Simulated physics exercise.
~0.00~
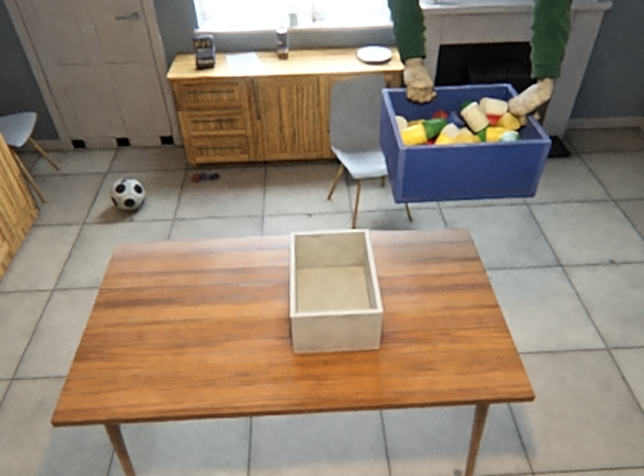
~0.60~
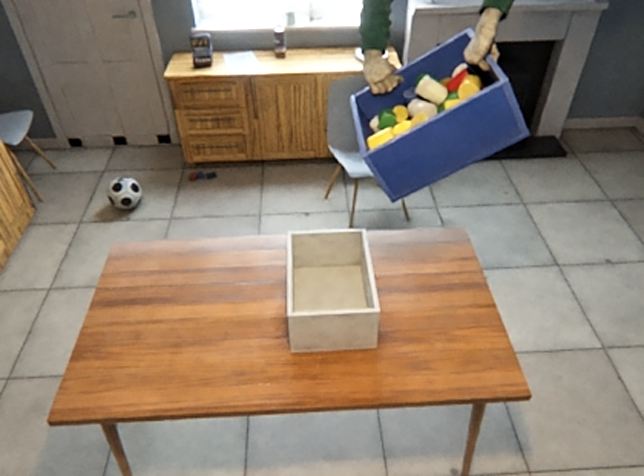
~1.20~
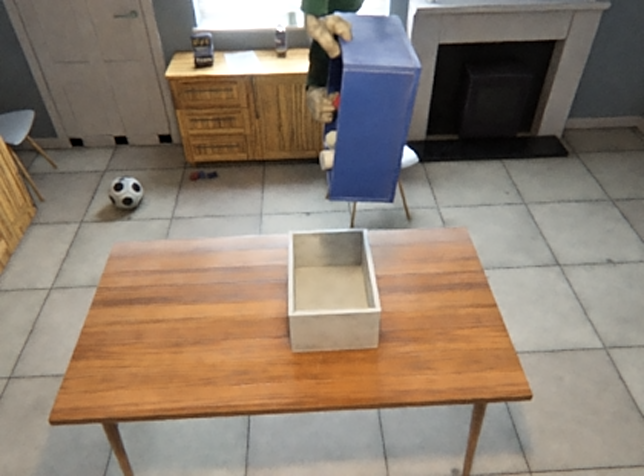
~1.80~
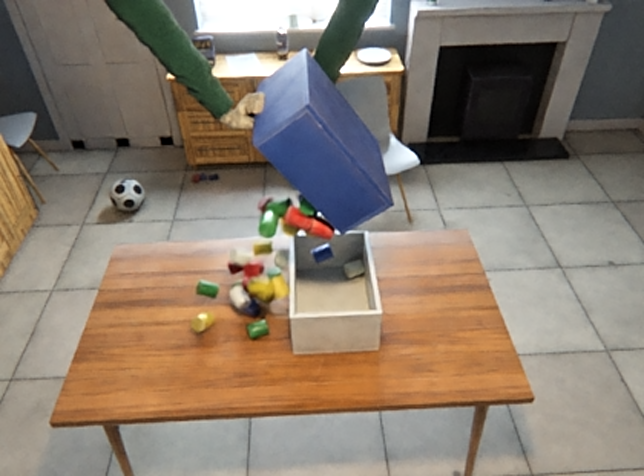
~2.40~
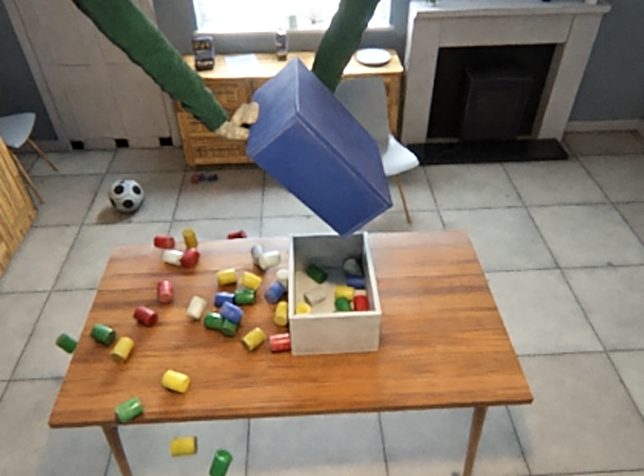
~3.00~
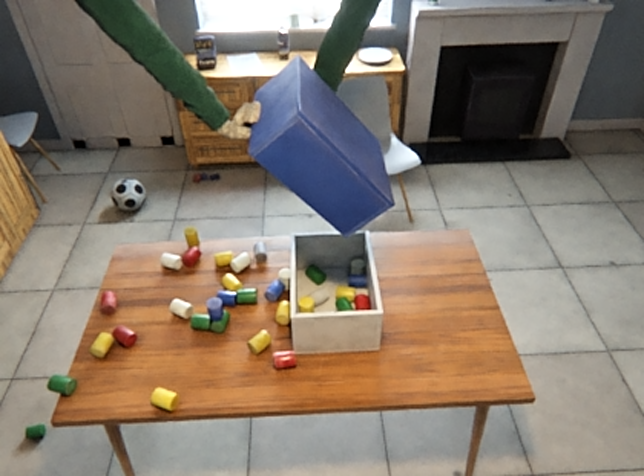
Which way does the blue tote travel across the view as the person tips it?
The blue tote moves to the left as it is tipped over.
